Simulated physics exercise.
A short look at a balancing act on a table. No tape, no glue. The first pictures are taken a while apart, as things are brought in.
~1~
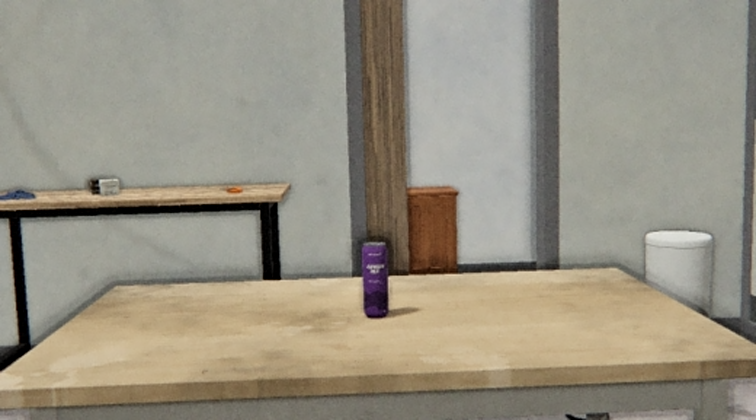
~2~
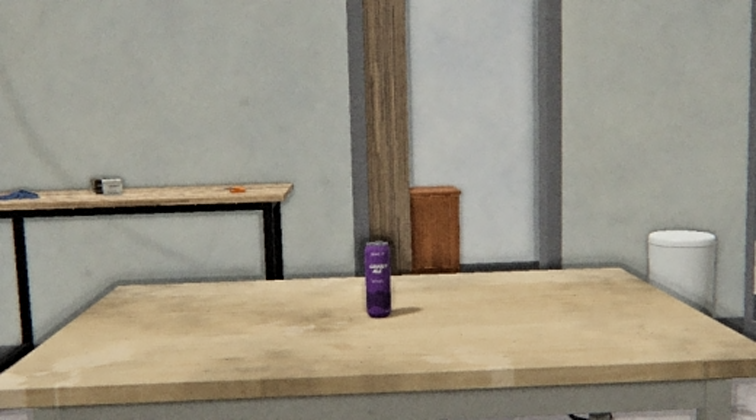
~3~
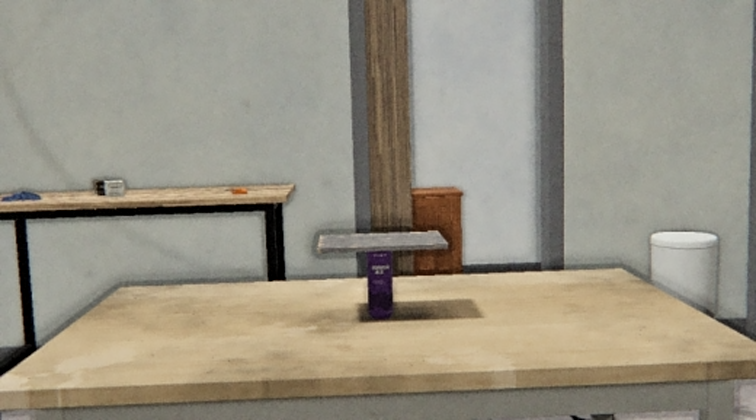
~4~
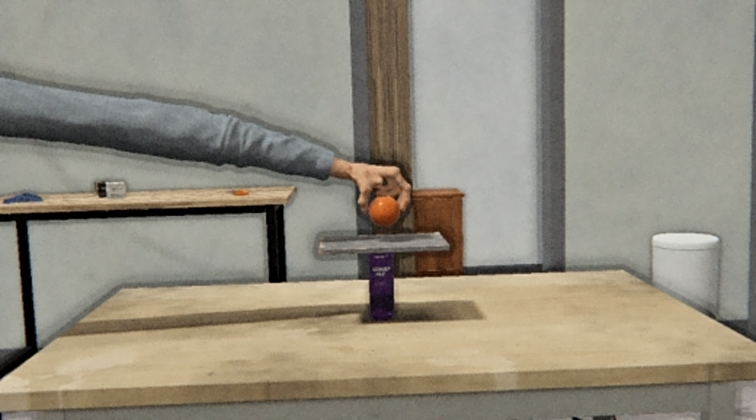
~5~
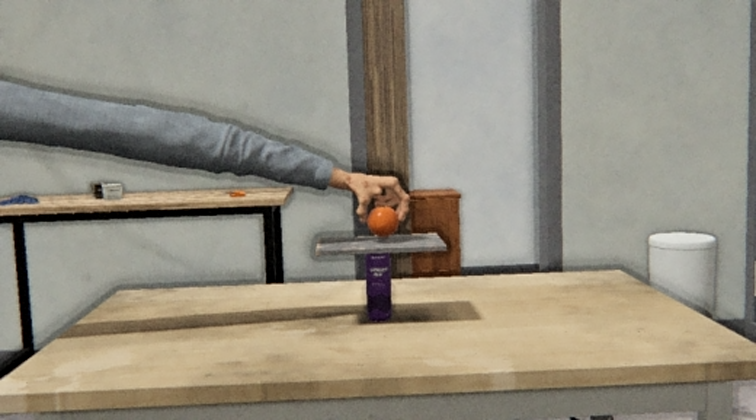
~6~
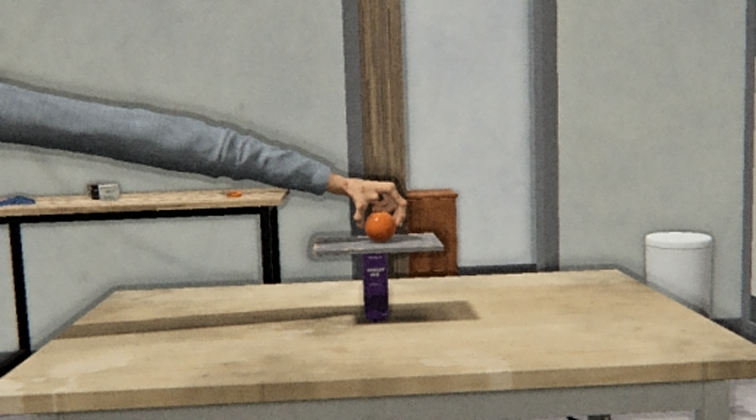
A hand lowering an orange tomato onto a grey board lying across an upright purple can on a table, still holding it.
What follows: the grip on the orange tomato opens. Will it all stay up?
In the end the stack keeps its balance.
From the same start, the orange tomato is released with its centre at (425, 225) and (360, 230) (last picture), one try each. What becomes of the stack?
In the first case it comes apart; in the second case it stays up.
Then, 0.30 s after the last picture, nothing has stirred.
Then, 0.70 s after the last picture, orange tomato resting near (380, 227).
At rest, all 3 in place. Seen from the same camera at the end, orange tomato near (380, 227). The stack holds.
